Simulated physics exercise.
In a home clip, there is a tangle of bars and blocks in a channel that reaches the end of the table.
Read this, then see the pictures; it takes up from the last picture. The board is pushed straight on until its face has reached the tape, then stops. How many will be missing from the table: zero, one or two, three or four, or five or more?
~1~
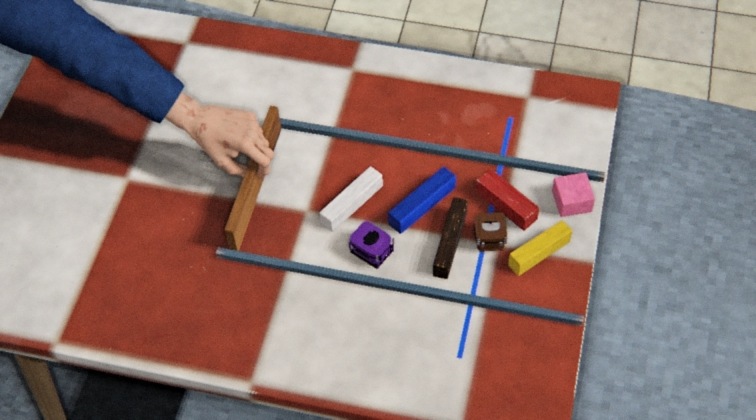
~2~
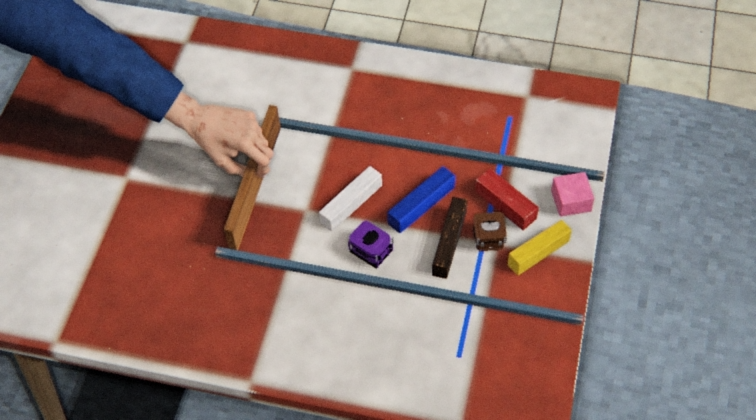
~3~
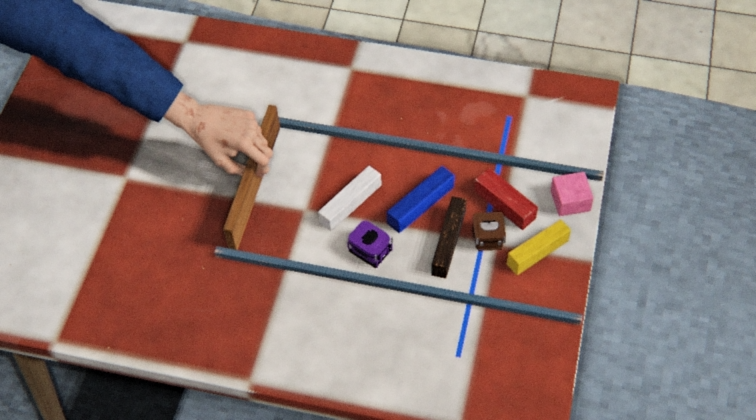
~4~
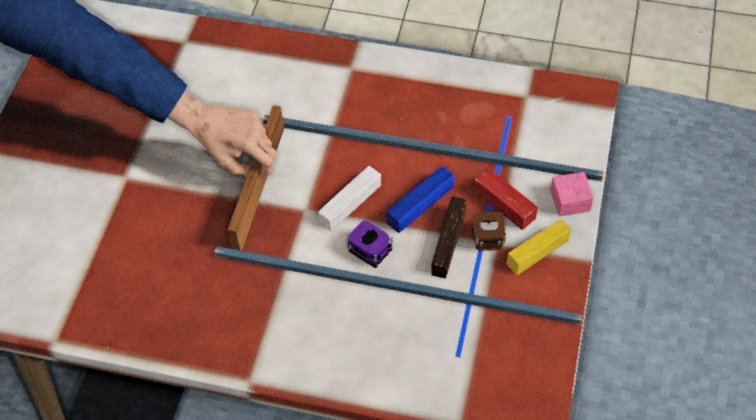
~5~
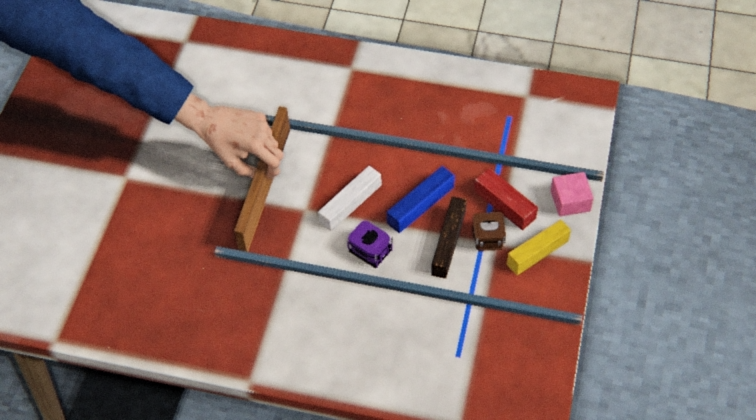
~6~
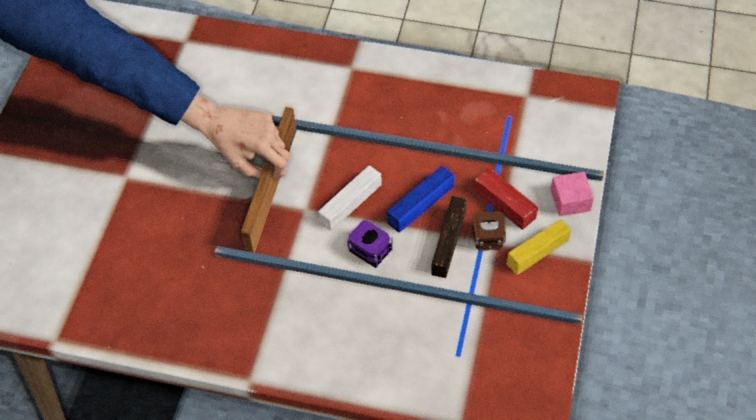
Watch it: Nothing goes plunging down.
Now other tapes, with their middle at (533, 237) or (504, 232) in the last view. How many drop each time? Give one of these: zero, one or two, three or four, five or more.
3 or 4; none at all.
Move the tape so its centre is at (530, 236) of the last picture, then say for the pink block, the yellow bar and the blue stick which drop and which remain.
Well, the pink block comes off, the yellow bar comes off, and the blue stick? It stays where it is.
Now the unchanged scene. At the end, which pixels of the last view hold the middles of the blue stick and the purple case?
I'd put one at around (514, 215) and the other at around (488, 278).
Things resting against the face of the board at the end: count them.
It adds up to 2.
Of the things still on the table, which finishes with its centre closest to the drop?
The yellow bar is it.
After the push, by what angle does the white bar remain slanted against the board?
It measures close to 0 degrees.
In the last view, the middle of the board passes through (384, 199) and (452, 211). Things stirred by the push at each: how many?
3 and 7.
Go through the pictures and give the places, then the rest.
In the first frame, pink block (573, 195); yellow bar (540, 248); red bar (507, 200); board (254, 177); tape (487, 229).
In the second frame, yellow bar (540, 247); black bar (450, 237).
In the third frame, red bar (506, 199); purple case (370, 244).
In the fourth frame, pink block (572, 194); board (257, 177).
In the fifth frame, yellow bar (539, 247); white bar (350, 198).
In the sixth frame, pink block (572, 194); yellow bar (539, 247); red bar (506, 199); board (270, 179); tape (486, 228).
Soon after, none off yet; pink block at rest near (572, 194); yellow bar at rest near (539, 247); red bar at rest near (506, 199).
In the end, the number that fall off is zero.
